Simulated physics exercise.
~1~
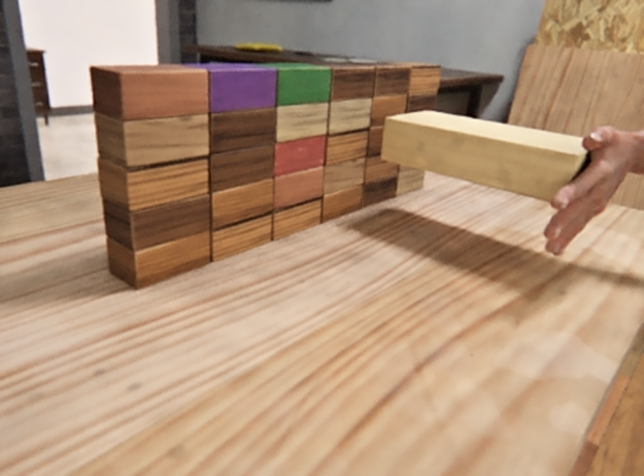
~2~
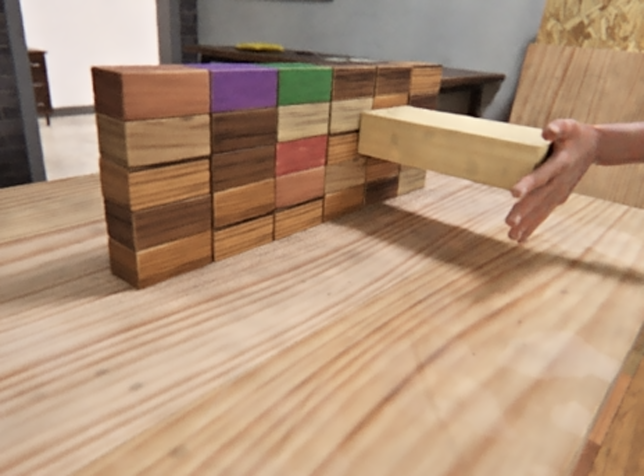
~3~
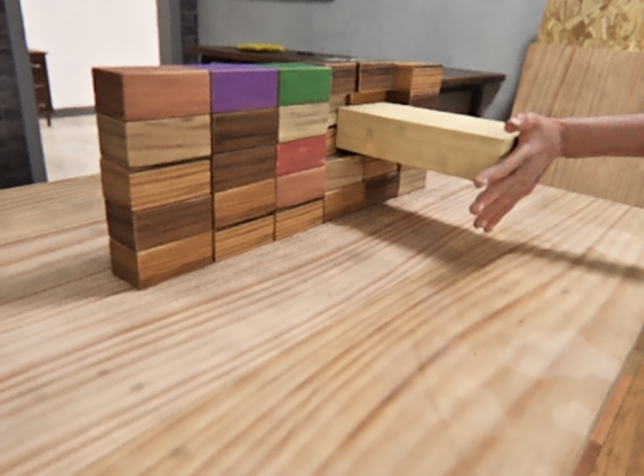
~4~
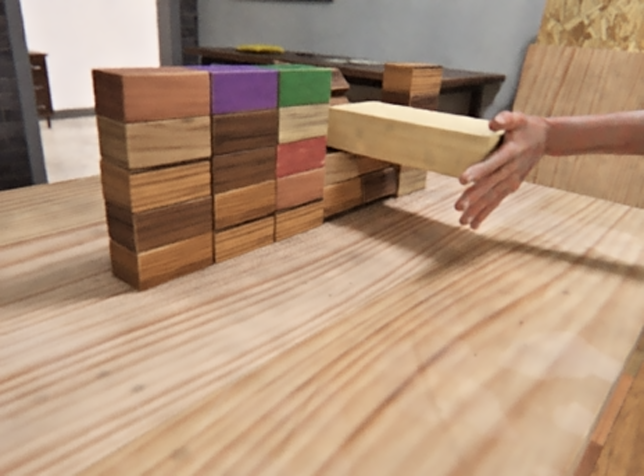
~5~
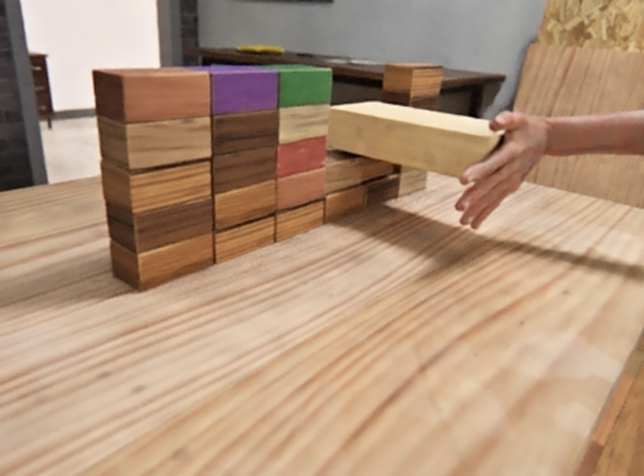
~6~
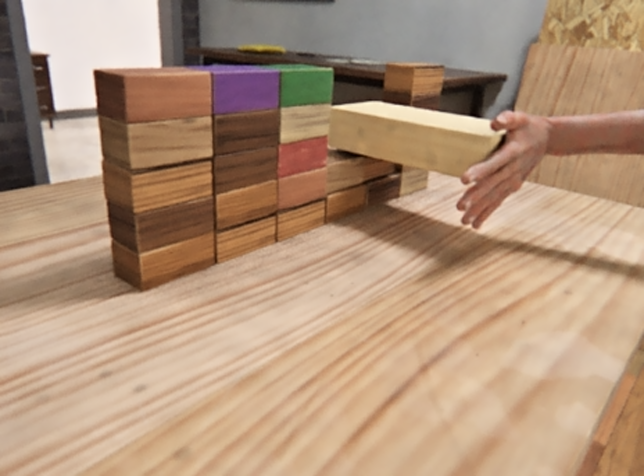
The video shows a hand pushing a long pale wooden block leftward into the right part of a wall of stacked wooden blocks, knocking several upper blocks out of place and leaving a gap, while the purple, green and red blocks stay put and the hand stops.
